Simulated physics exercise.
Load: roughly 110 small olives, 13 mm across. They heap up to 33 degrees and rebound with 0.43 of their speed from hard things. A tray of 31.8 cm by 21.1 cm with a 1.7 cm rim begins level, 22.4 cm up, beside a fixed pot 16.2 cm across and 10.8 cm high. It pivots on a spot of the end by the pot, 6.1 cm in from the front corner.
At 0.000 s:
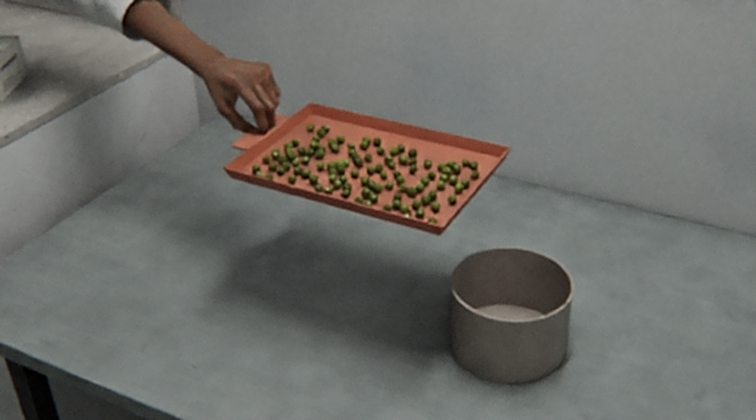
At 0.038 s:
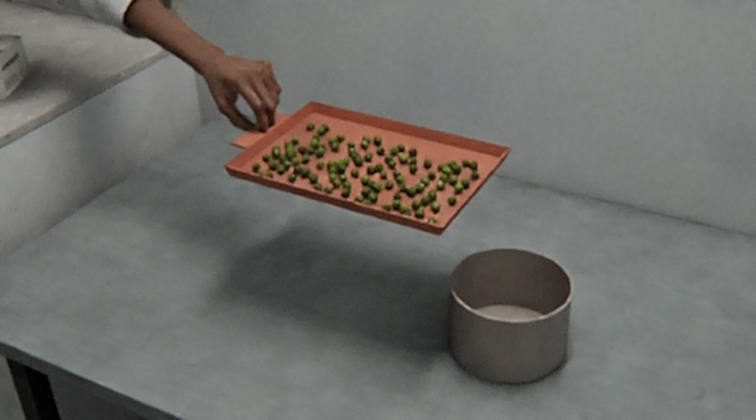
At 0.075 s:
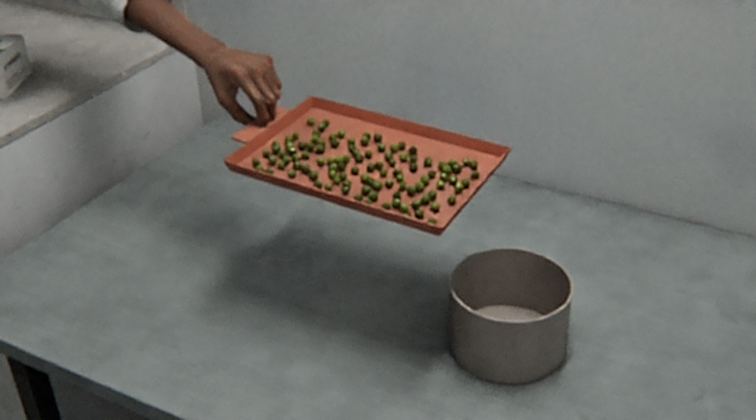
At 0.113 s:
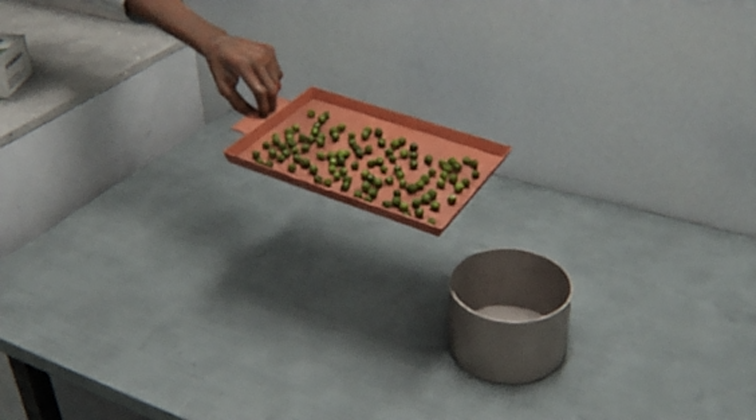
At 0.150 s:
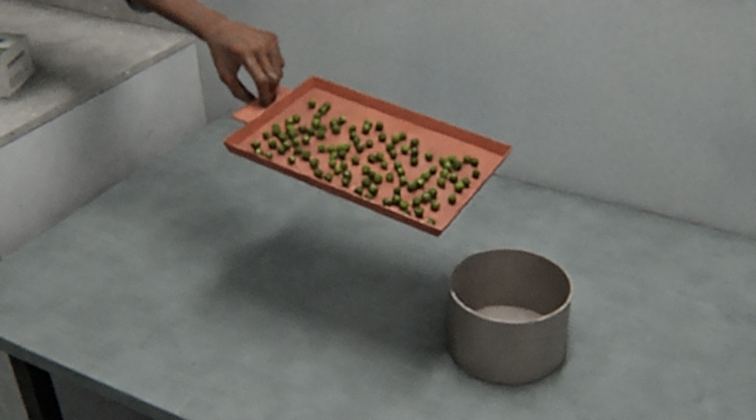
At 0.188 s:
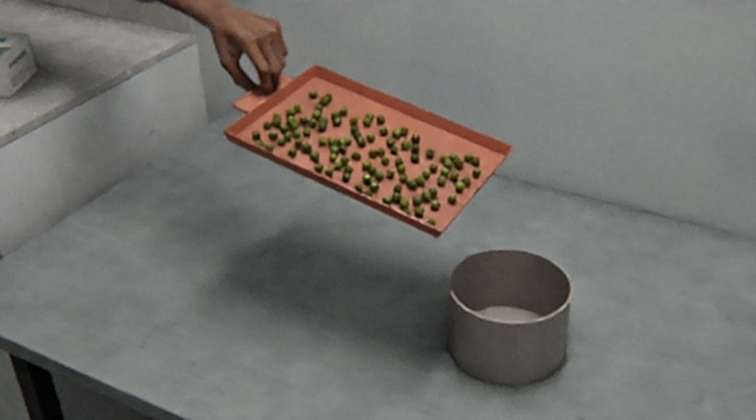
A coral-coloured tray scattered with small green olives is held above a grey tabletop against a plain pale wall, seen from slightly above. A hand grips the tab at its left end, while a round grey-brown pot stands on the table below its right end. The hand slowly raises the left end, tilting the tray gently down towards the right, while the olives, pot and view stay almost unchanged.
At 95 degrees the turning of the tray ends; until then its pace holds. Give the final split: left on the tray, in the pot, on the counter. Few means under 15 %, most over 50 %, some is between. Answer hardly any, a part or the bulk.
Left on the tray: Hardly any; in the pot: The bulk; on the counter: A part.
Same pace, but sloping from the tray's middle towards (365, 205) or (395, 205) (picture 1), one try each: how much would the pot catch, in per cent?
Some 0 and 5 per cent.
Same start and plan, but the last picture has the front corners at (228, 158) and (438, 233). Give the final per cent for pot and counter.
Pot 0, counter 100.
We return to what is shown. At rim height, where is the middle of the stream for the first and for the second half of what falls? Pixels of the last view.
At about (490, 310), then at (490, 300).
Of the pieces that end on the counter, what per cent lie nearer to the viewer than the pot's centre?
About 100 per cent.
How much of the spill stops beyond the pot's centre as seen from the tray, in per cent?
About 60 per cent.
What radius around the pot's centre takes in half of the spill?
Roughly 18 cm.
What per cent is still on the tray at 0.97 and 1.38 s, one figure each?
About 70, 0.
After 0.66 s, tilt 51 degrees; the tray holds 100 %, the pot 0 %.
After 0.97 s, tilt 78 degrees; the tray holds 70 %, the pot 10 %.
Then, at 1.38 s, tilt 95 degrees; the tray holds 0 %, the pot 60 %.
In the end, at 2.2 s, tray 0 %, pot 60 %, counter 40 %.
